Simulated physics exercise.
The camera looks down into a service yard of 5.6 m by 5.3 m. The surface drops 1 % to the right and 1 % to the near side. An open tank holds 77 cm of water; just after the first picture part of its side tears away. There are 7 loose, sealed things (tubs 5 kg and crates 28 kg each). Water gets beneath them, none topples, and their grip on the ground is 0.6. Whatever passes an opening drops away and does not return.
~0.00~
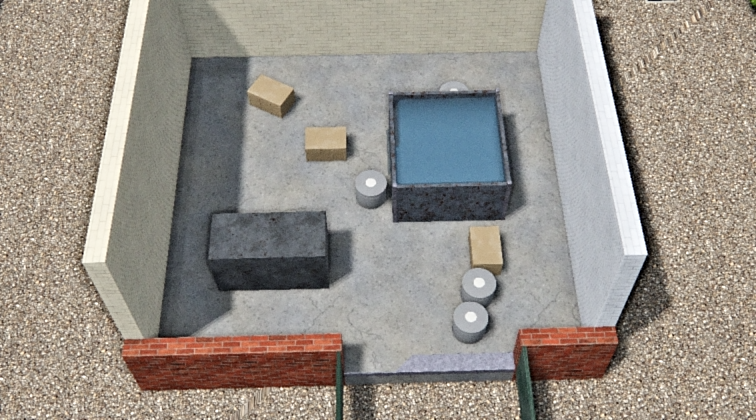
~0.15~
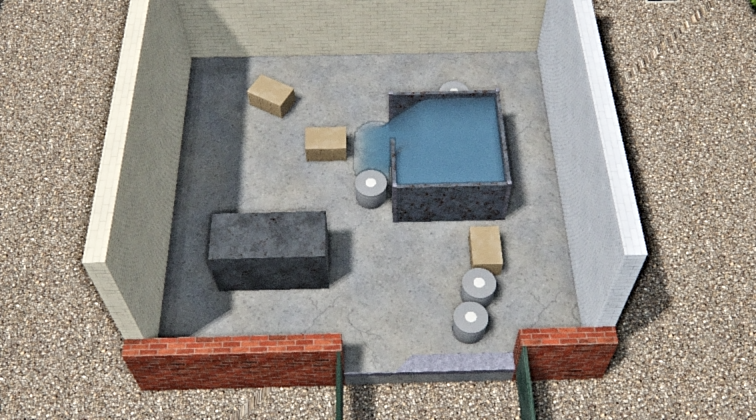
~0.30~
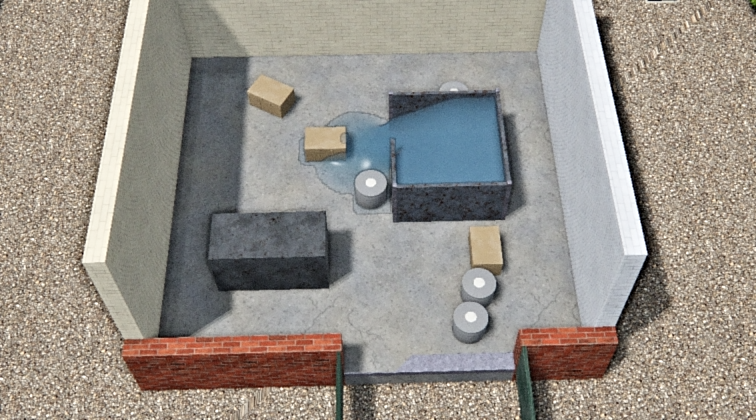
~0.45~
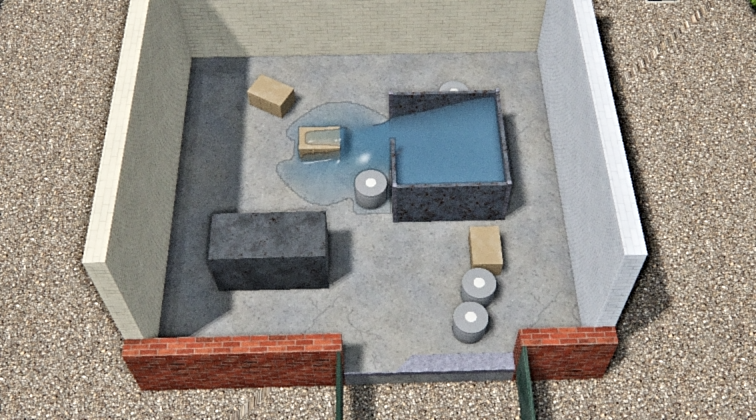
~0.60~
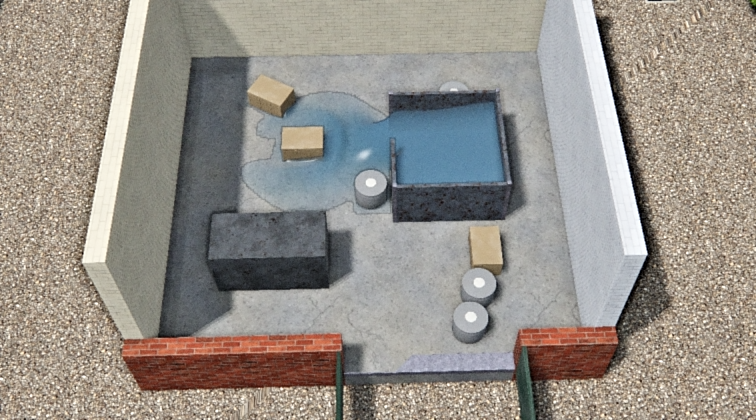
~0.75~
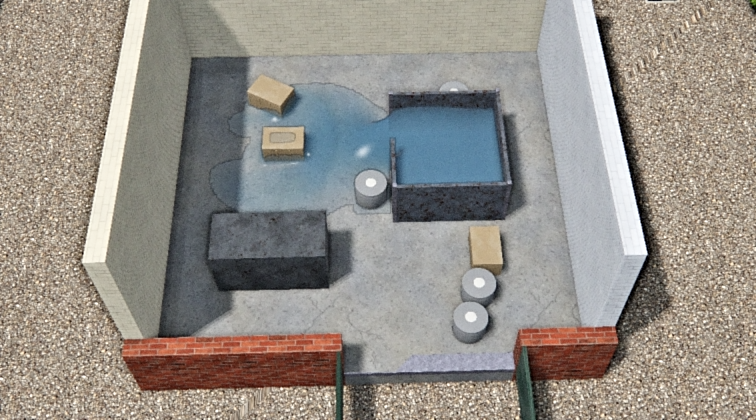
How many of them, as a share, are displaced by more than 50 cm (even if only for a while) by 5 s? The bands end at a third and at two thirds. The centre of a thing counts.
That comes to less than a third.
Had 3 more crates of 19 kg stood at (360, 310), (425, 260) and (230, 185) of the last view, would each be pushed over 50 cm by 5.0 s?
In that order: Under, less, over.
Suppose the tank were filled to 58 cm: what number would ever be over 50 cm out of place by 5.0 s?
In that case 2 of them.
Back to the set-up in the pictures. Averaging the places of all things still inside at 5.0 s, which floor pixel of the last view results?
Near (386, 228).
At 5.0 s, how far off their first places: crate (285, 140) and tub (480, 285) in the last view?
In turn: 300 cm, 10 cm.
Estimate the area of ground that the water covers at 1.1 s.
Some 11.5 m2.
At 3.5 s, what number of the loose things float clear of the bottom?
I count 2.
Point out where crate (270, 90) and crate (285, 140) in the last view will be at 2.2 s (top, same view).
Around (214, 72) and (196, 144).
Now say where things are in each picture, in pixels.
In the first picture, a crate at (325, 138), on the bottom; a tub at (479, 283), on the bottom; water covers 2.4 m2; 0 of 7 have shifted.
In the second picture, a crate at (325, 138), on the bottom; a tub at (479, 283) rests on the ground; water covers 3.0 m2; 0 of 7 have shifted.
In the third picture, a crate at (325, 138) rests on the ground; a tub at (479, 283), on the bottom; 3.8 m2 under water; 0 of 7 have shifted.
In the fourth picture, a crate at (319, 138) rests on the ground, 9 cm from its start; a tub at (479, 283) rests on the ground; 4.8 m2 under water; 1 of 7 have shifted.
In the fifth picture, a crate at (302, 137) rests on the ground, 34 cm from its start; a tub at (479, 283), on the bottom; 6.0 m2 under water; 1 of 7 have shifted.
In the sixth picture, a crate at (283, 138), on the bottom, 63 cm from its start; a tub at (479, 283) rests on the ground; 7.4 m2 under water; 1 of 7 have shifted.
After 1.1 s 1 of 7 are over 50 cm from their spots; 0 afloat.
After 2.2 s 2 of 7 are over 50 cm from their spots; 2 afloat.
After 3.5 s 2 of 7 are over 50 cm from their spots; 2 afloat.
After 5.0 s 2 of 7 are over 50 cm from their spots, and 2 have been at some point; 0 afloat.
